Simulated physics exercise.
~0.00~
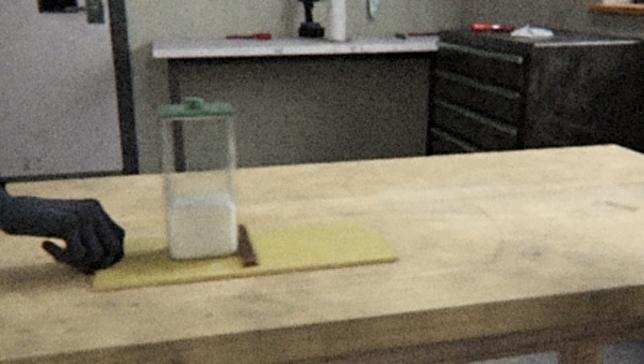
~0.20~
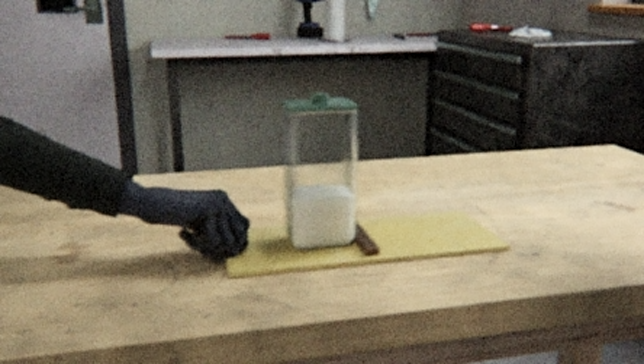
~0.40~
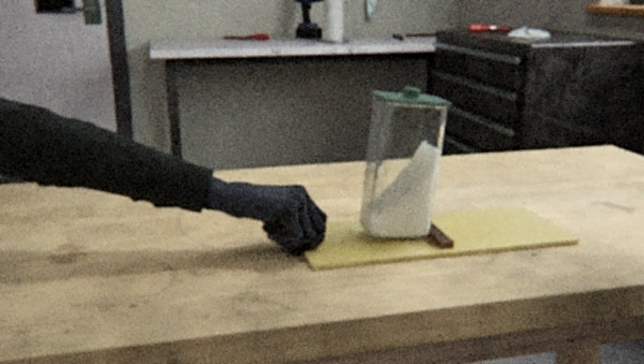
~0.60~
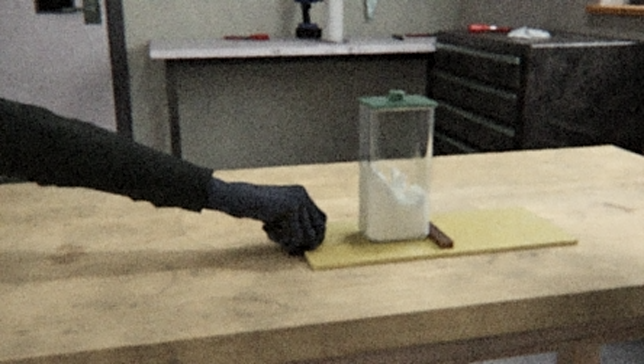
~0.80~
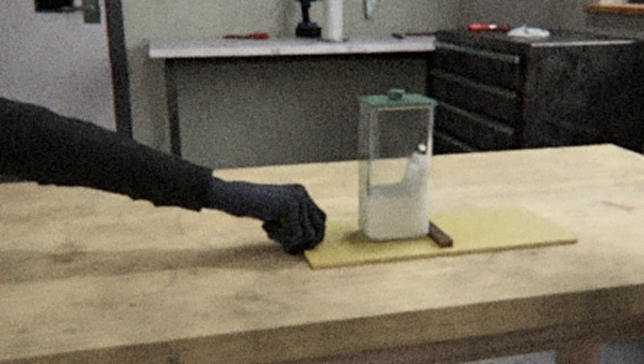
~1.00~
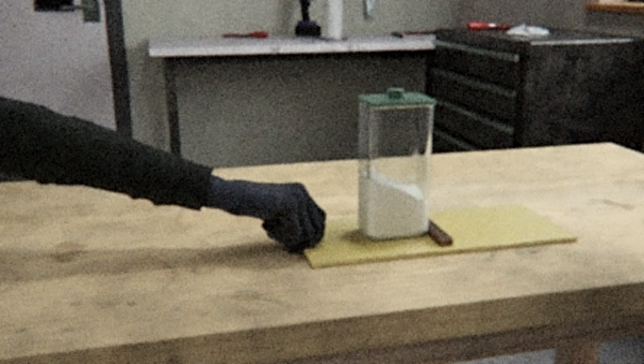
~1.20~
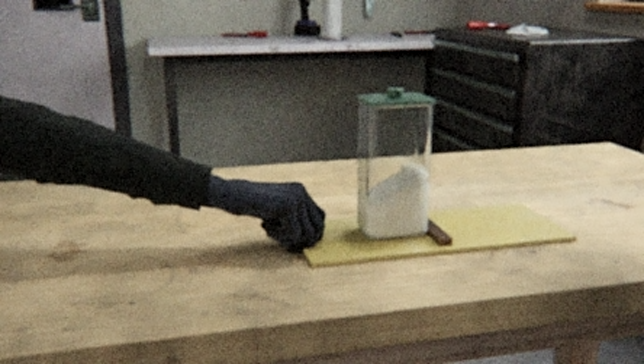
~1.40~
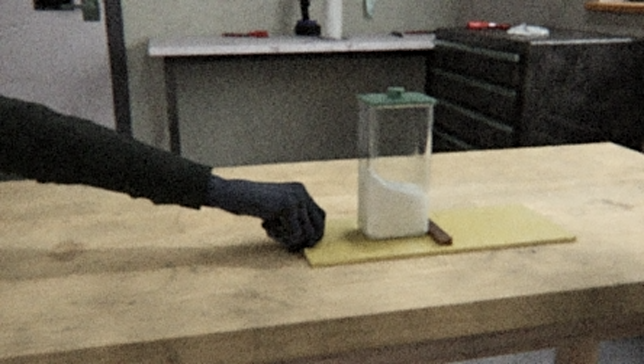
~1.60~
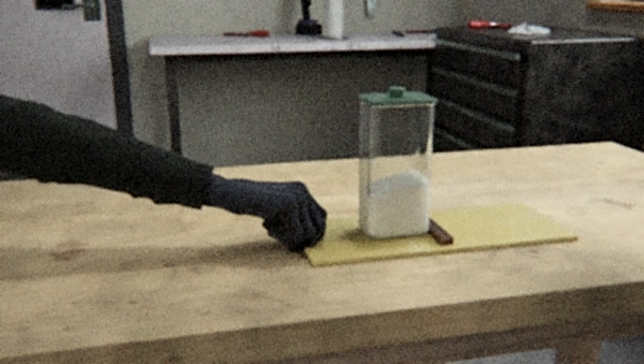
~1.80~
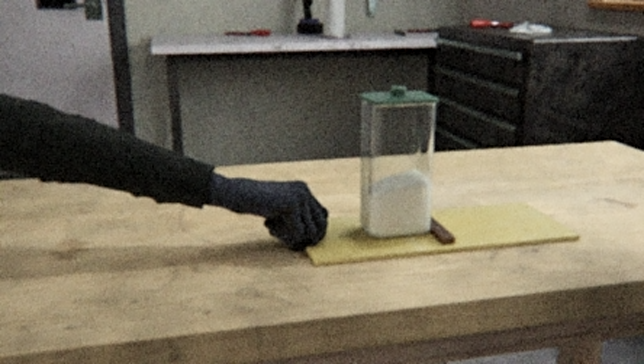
We see a gloved hand slide a yellow board carrying a clear, green-capped container of white liquid to the right across a wooden table. When the board stops, the container tips slightly and settles back, the liquid sloshes, and the container remains upright against the dark strip.
